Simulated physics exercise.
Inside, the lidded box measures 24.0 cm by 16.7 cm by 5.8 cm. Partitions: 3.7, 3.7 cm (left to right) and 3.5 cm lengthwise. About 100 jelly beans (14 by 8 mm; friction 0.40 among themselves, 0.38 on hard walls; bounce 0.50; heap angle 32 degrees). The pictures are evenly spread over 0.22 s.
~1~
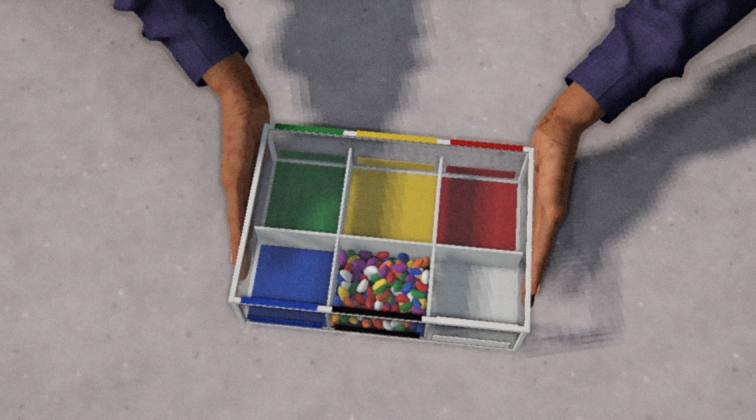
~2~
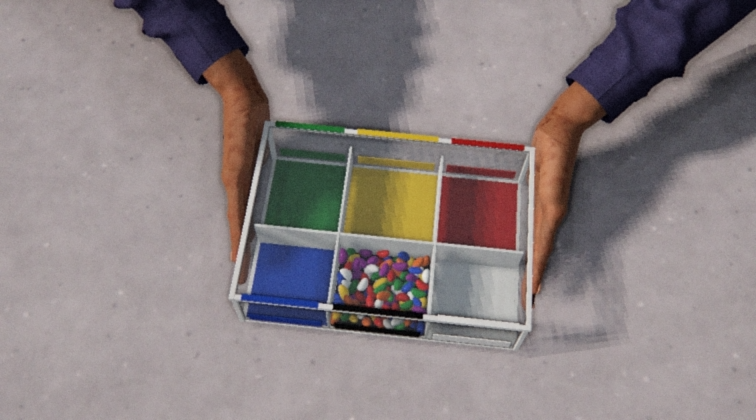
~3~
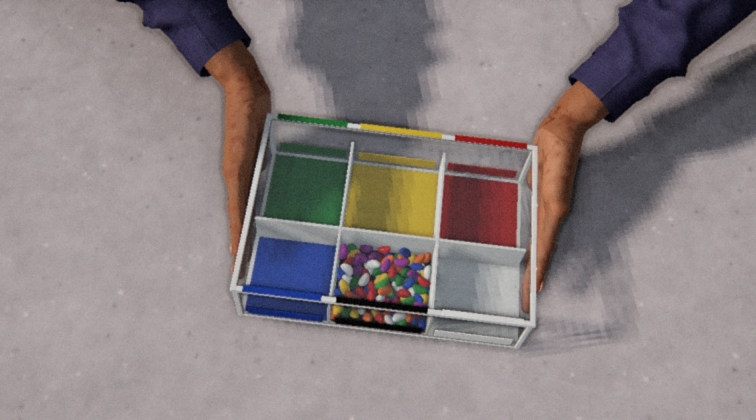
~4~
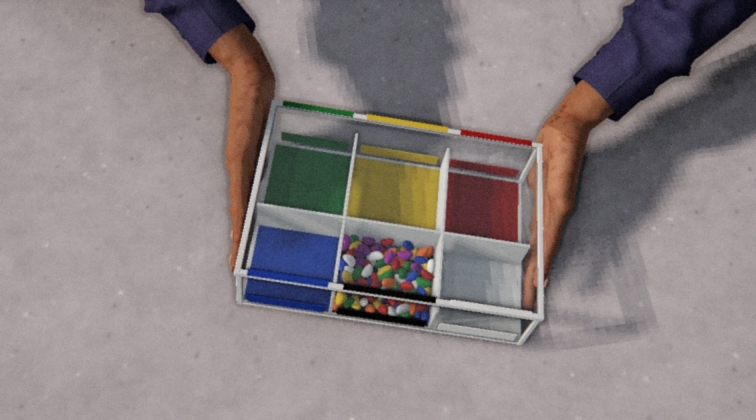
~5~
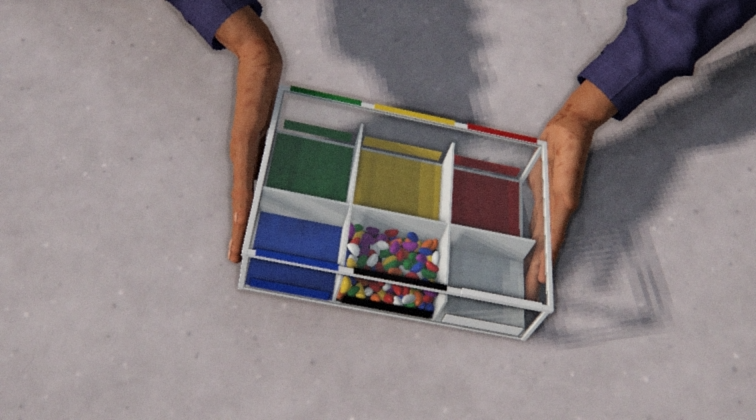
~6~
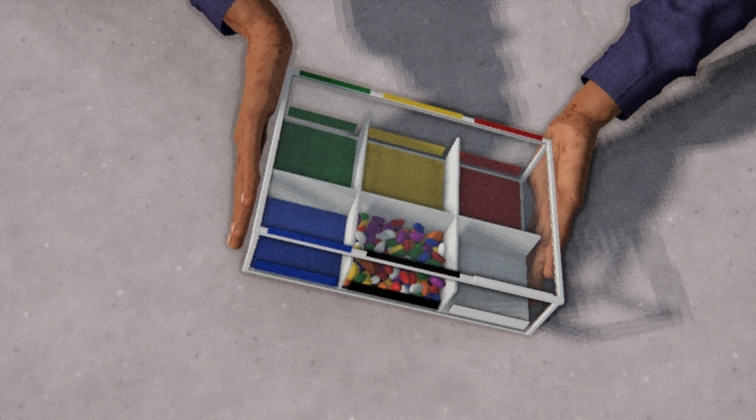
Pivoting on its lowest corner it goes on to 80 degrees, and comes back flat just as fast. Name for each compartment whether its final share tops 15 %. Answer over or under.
Red over, blue under, green under, yellow under, white under, black over.
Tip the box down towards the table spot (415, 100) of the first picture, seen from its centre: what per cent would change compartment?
About 40 per cent.
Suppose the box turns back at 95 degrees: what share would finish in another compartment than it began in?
Some 75 per cent.
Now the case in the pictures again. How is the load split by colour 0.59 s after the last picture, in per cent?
Red 5; blue 0; green 0; yellow 5; white 5; black 85.
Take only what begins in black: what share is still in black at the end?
Roughly 50 per cent.
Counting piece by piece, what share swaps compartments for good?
Some 45 per cent.
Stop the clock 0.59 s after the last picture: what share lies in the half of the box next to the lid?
About 40 per cent.
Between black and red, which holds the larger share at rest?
It is the black one.
Then, 0.59 s after the last picture, tilt 79 degrees; red 5 %, yellow 5 %, white 5 %, black 85 %.
Then, 0.98 s after the last picture, tilt 33 degrees; red 45 %, black 55 %.
Then, 1.46 s after the last picture, tilt 0 degrees; red 45 %, black 55 %.
In the end, red 45 %, blue 0 %, green 0 %, yellow 0 %, white 0 %, black 50 %.
